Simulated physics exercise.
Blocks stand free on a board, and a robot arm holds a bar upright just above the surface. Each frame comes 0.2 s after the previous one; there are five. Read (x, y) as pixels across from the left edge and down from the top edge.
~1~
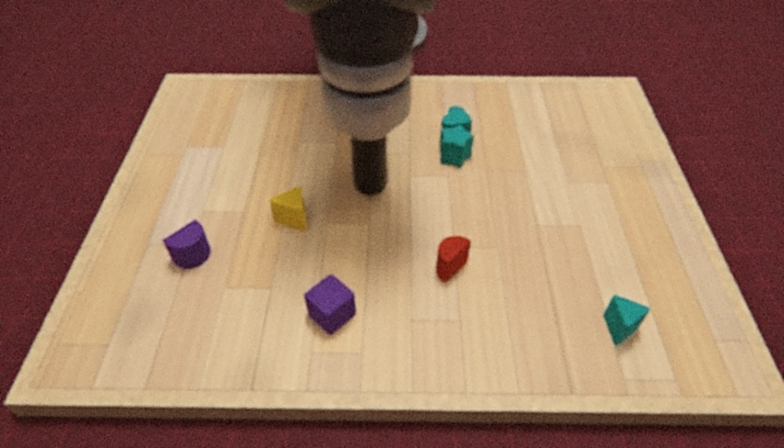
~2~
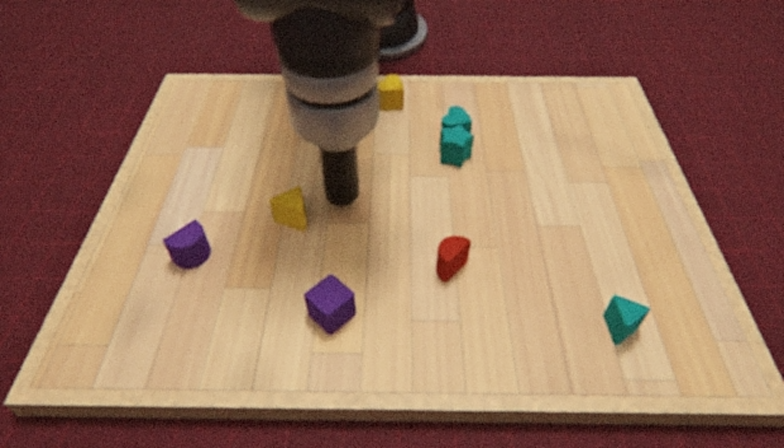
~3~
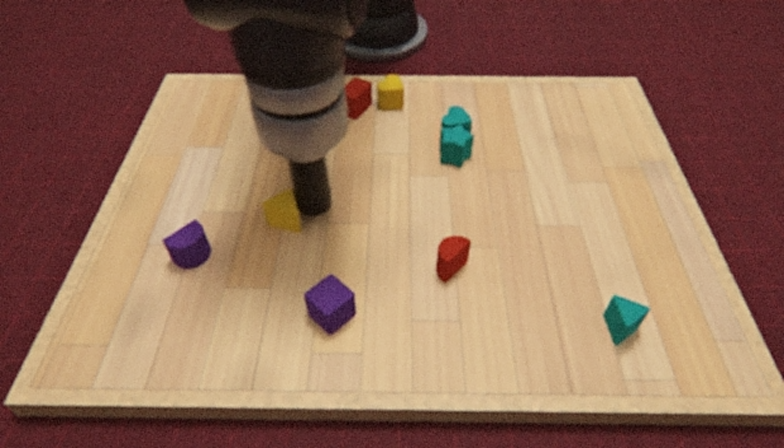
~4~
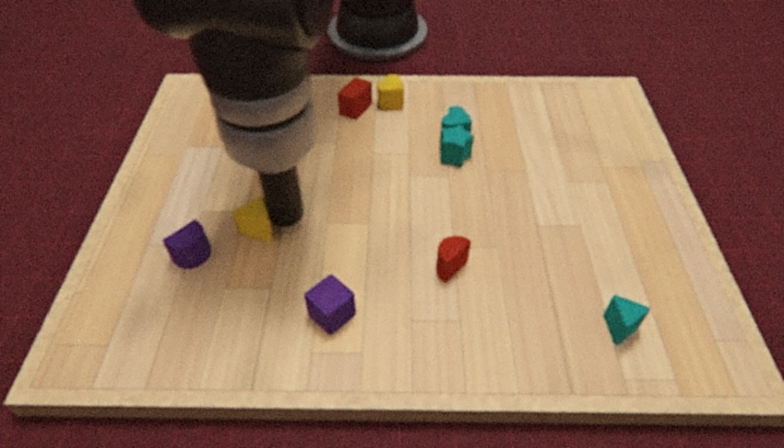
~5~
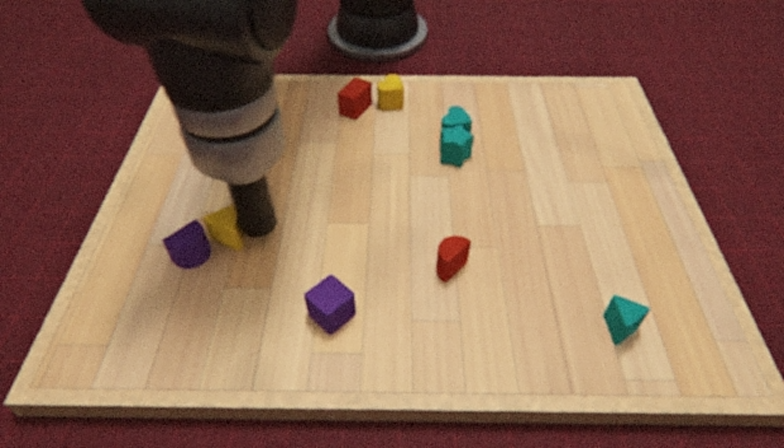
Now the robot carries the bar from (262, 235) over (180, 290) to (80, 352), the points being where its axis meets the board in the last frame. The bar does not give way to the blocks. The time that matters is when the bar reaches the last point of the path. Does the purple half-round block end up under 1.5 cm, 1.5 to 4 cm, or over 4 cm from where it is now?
Short, under 1.5 cm.
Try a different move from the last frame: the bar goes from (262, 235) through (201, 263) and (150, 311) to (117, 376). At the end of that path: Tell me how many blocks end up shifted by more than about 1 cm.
I think two will be displaced.
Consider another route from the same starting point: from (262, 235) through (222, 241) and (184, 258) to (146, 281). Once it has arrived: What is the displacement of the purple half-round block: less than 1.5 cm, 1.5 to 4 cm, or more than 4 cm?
The best fit is over 4 cm.
On the path given first. One third of the way, bar at (205, 262); purple half-round block at (175, 235), turned 20° anticlockwise; yellow triangular piece at (204, 219), turned 45° clockwise.
Two thirds of the way, bar at (143, 301); purple half-round block at (174, 236), turned 15° anticlockwise; yellow triangular piece at (204, 219), turned 45° clockwise.
At the end, bar at (73, 343); purple half-round block at (174, 236), turned 15° anticlockwise; yellow triangular piece at (204, 219), turned 45° clockwise.
